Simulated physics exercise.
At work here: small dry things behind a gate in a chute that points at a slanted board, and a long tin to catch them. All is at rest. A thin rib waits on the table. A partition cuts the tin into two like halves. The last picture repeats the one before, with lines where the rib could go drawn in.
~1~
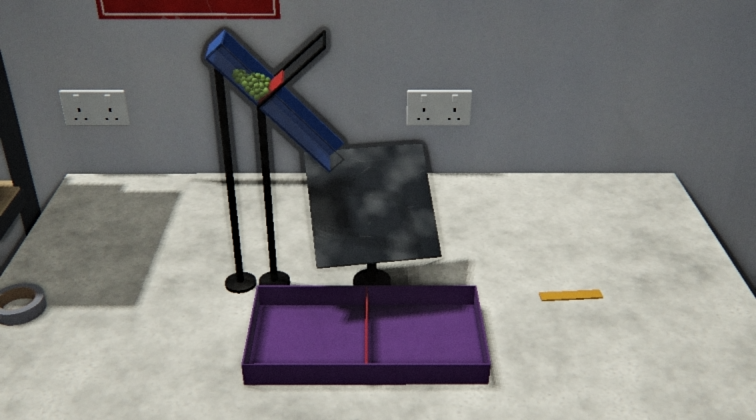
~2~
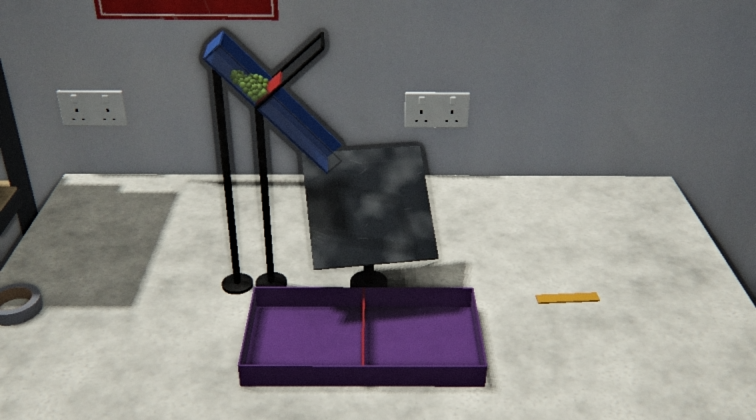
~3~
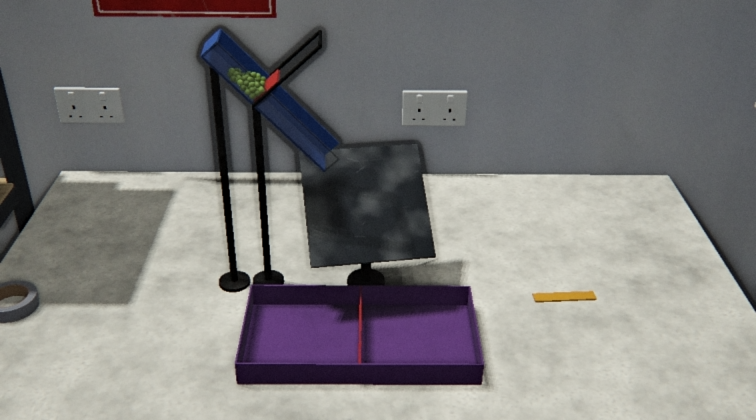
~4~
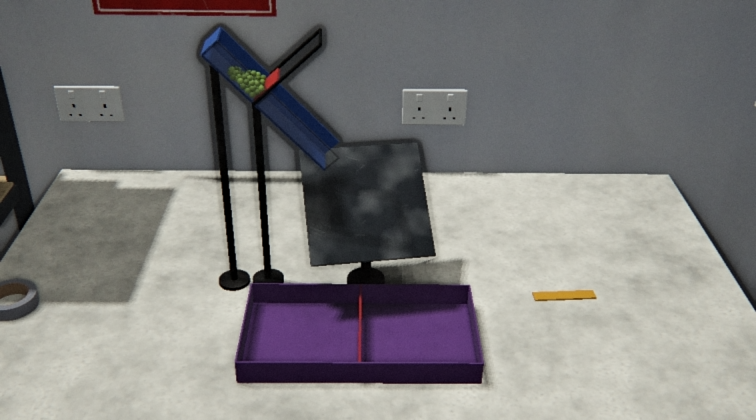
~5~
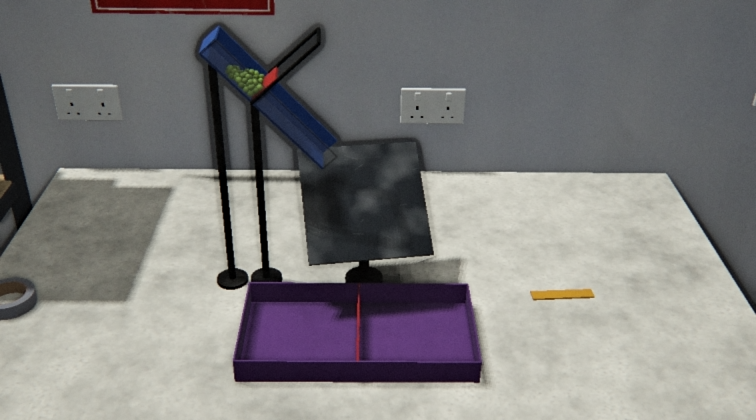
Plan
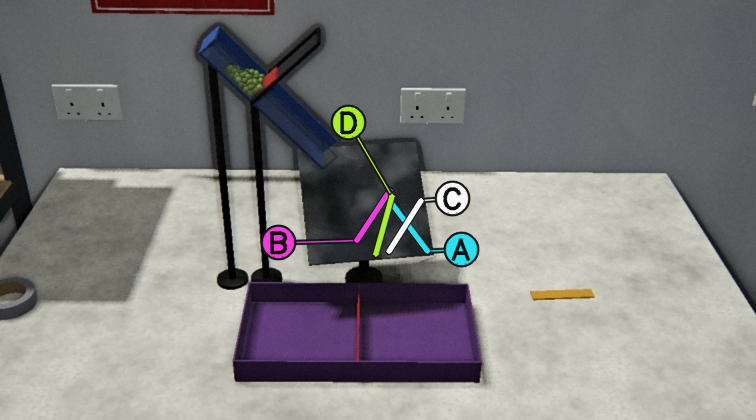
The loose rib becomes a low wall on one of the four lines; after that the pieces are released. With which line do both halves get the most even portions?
Go for D.
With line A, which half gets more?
More lands on the right.
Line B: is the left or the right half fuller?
Left.
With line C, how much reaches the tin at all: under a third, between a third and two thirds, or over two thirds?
It is over two thirds.
On the marked copy, line A from (389, 200) to (427, 251); line B from (389, 190) to (356, 240); line C from (421, 200) to (388, 251); line D from (392, 196) to (375, 254).
Choosing A, of what is caught, none at all in the left half, the whole lot in the right.
Choosing B, of what is caught, all but a few in the left half, a small share in the right.
Choosing C, of what is caught, a small share in the left half, the bulk in the right.
Choosing D, of what is caught, close to half in the left half, close to half in the right.
